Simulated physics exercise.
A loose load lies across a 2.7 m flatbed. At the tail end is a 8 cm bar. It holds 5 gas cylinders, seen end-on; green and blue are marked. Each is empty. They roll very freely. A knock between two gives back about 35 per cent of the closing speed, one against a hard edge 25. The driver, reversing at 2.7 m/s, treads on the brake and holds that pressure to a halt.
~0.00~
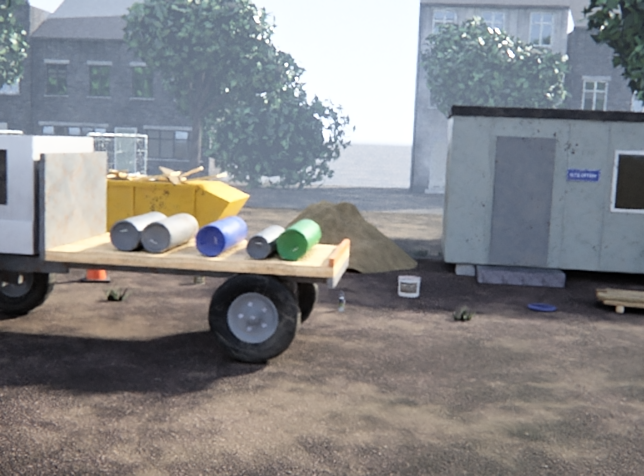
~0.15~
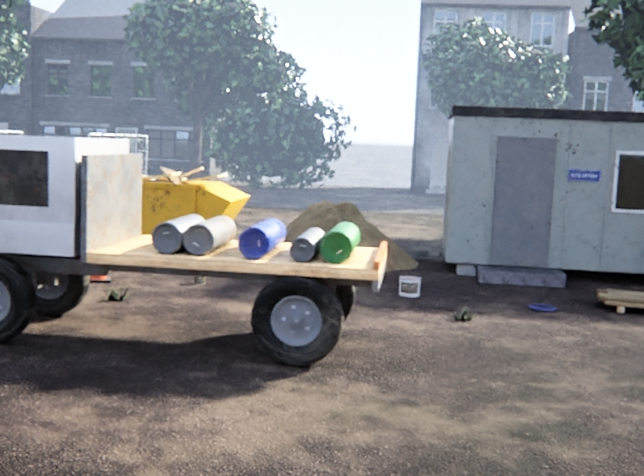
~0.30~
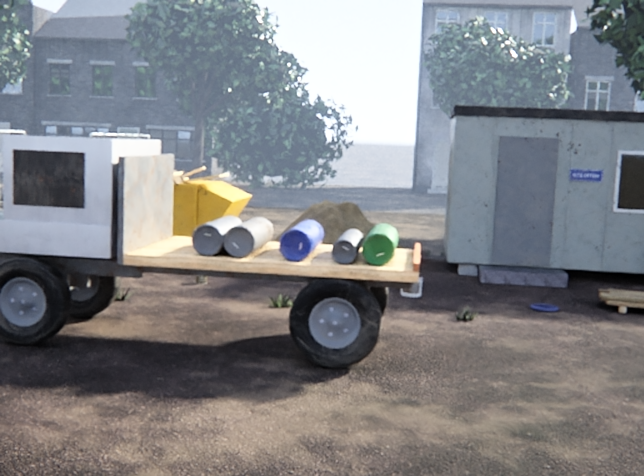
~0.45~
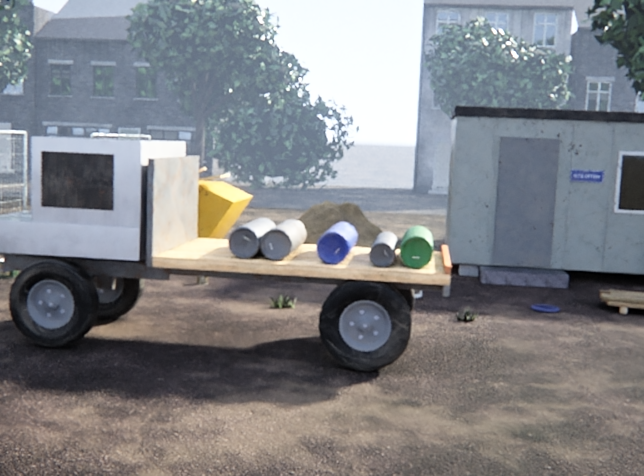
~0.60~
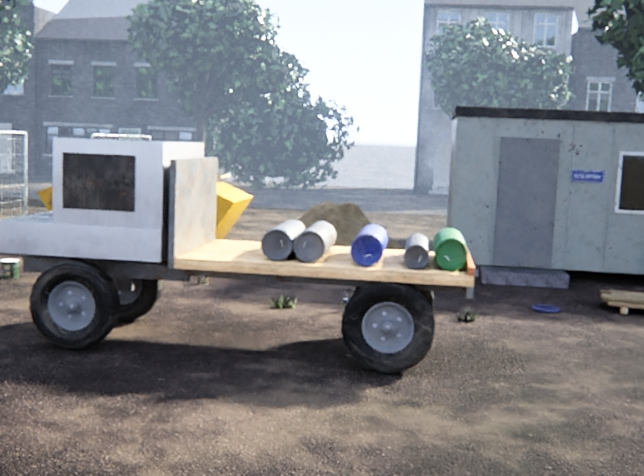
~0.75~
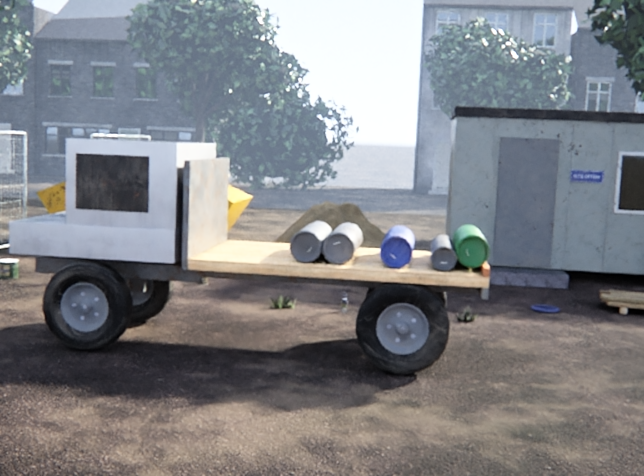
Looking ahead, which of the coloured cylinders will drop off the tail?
The green one goes over the tail; the blue one stays on the bed.
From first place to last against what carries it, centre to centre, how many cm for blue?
Blue 70.
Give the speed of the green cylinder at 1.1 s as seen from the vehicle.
Near 0.5 m/s.
After 1.1 s, green is on the bed, 5 cm from the bar, rolling towards it; blue is on the bed, 45 cm from the bar, rolling towards it; 0 of 5 are off.
After 1.3 s, green is going over the tail; blue is on the bed, 40 cm from the bar, rolling away from it; 1 of 5 is off.
At rest (2.0 s), green is off the end; blue is on the bed, 45 cm from the bar; 1 of 5 is off.
